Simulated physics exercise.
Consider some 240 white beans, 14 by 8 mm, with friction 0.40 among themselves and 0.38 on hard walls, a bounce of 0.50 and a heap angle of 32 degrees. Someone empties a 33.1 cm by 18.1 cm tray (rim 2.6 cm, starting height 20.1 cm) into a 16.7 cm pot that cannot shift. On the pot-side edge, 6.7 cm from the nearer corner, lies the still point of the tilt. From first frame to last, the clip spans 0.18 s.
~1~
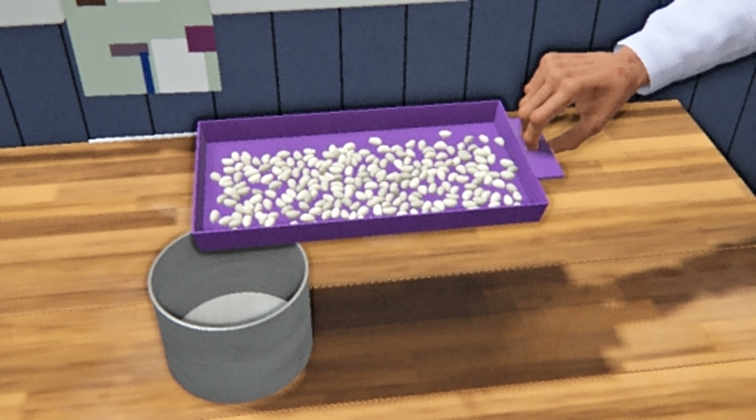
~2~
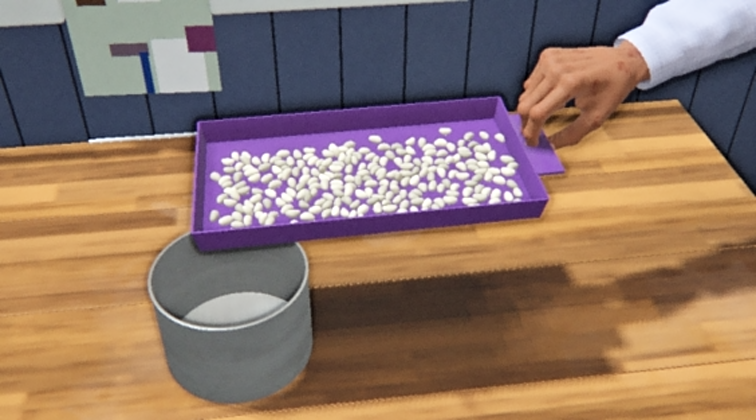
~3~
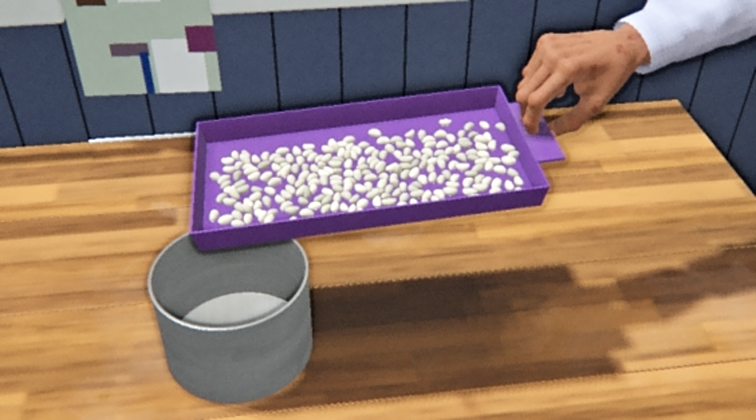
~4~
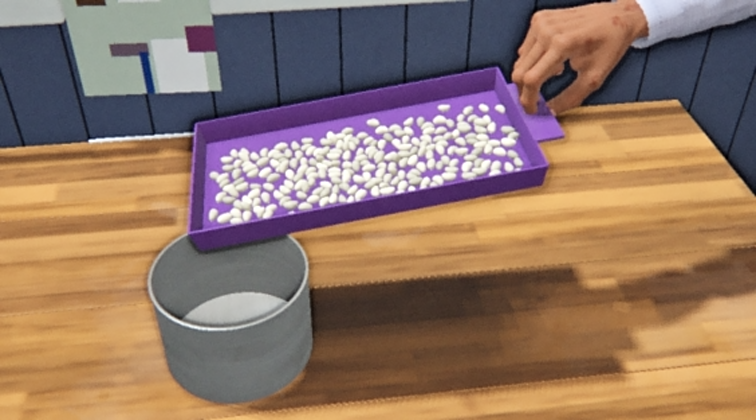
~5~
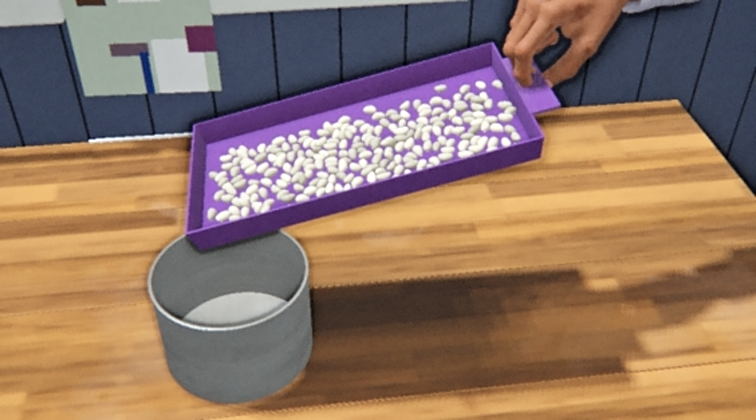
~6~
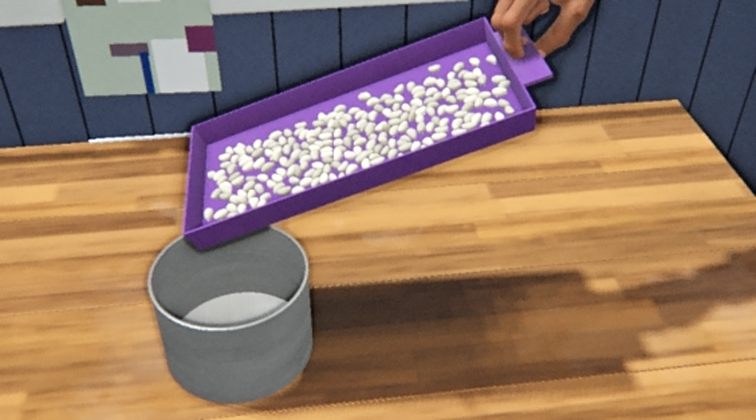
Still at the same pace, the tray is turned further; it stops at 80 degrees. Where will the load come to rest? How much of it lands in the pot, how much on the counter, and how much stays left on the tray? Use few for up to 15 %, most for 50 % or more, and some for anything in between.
Share by place: Pot few, counter most, left on the tray some.
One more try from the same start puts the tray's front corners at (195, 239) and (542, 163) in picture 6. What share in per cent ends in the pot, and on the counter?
You'd end with pot at 40 and counter at 45.
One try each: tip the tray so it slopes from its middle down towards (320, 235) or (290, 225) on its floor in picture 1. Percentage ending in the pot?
That would be close to 55 per cent and then close to 30 per cent.
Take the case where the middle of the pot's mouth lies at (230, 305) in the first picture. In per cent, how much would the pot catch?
Something like 5 per cent would settle in it.
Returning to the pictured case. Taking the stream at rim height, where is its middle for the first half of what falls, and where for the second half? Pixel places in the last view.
Roughly (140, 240) to start, and after that (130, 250).
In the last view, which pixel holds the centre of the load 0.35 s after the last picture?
Approximately (205, 160) in the last view.
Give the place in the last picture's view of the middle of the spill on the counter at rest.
The middle of the spill sits at roughly (62, 311).
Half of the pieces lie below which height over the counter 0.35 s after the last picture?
The halfway mark is near 24 cm.
Then, 0.21 s after the last picture, tilt 50 degrees; the tray holds 100 %, the pot 0 %.
Then, 0.35 s after the last picture, tilt 72 degrees; the tray holds 100 %, the pot 0 %.
Then, 0.61 s after the last picture, tilt 80 degrees; the tray holds 30 %, the pot 5 %.
In the end, pot 5 %, counter 65 %, tray 30 %.
